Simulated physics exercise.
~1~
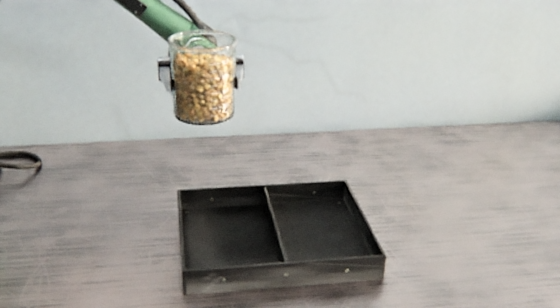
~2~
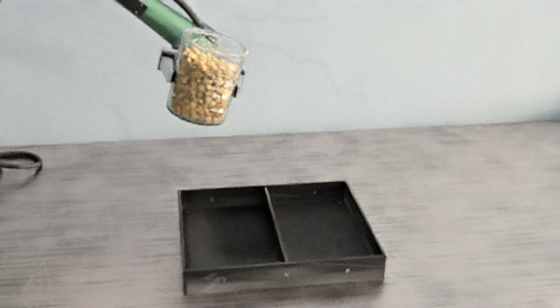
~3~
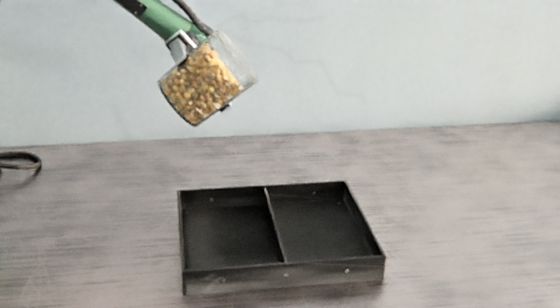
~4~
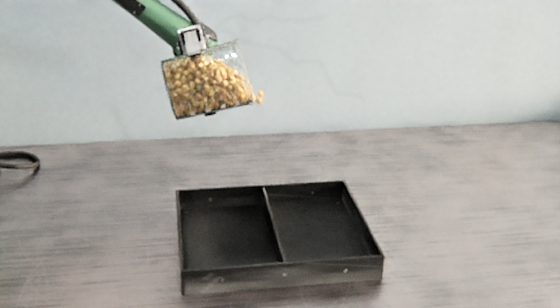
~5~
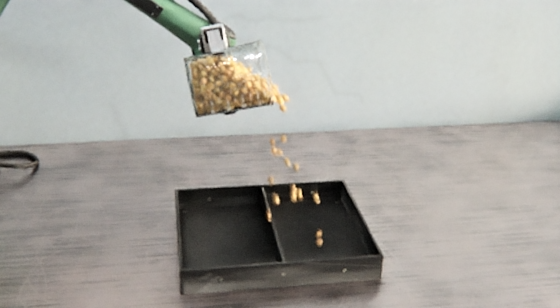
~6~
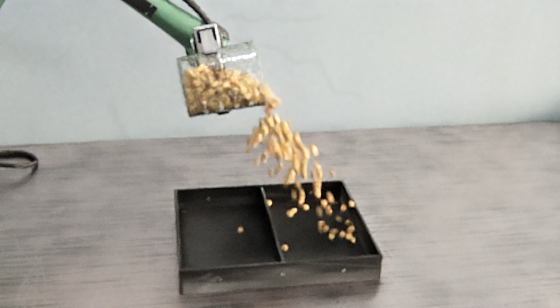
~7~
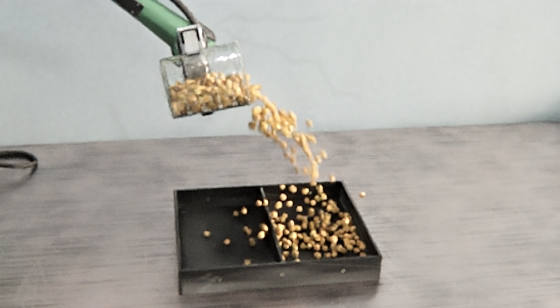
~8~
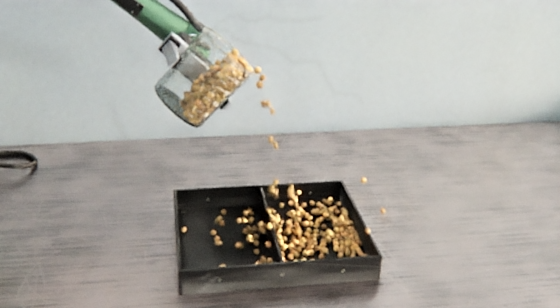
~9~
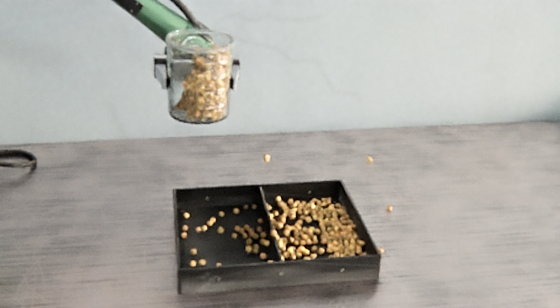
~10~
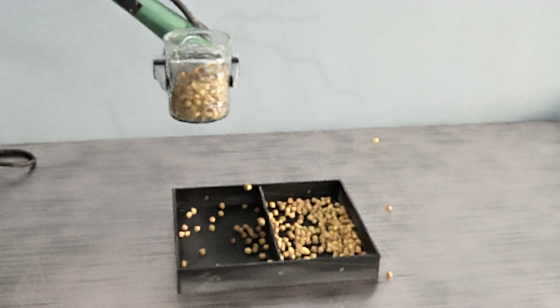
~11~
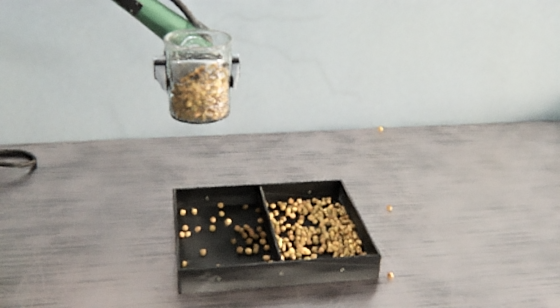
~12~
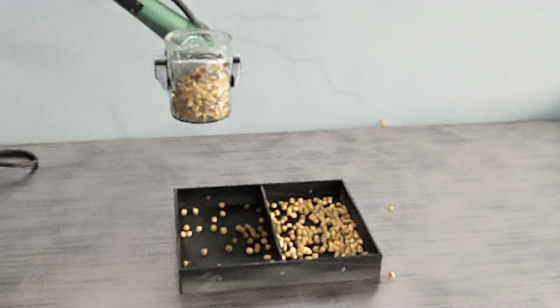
A green robot arm holds a clear cup filled with dried chickpeas above a black, two-part tray on a grey table. The arm tips the cup toward the right until it lies on its side, and chickpeas begin to spill over the rim. They pour in a thickening stream, mostly into the right part, while some scatter into the left and a few bounce beyond the tray. The arm then swings the cup back upright, ending the flow. Finally it holds still, the cup still partly full, with a dense pile in the right part and scattered chickpeas in the left.
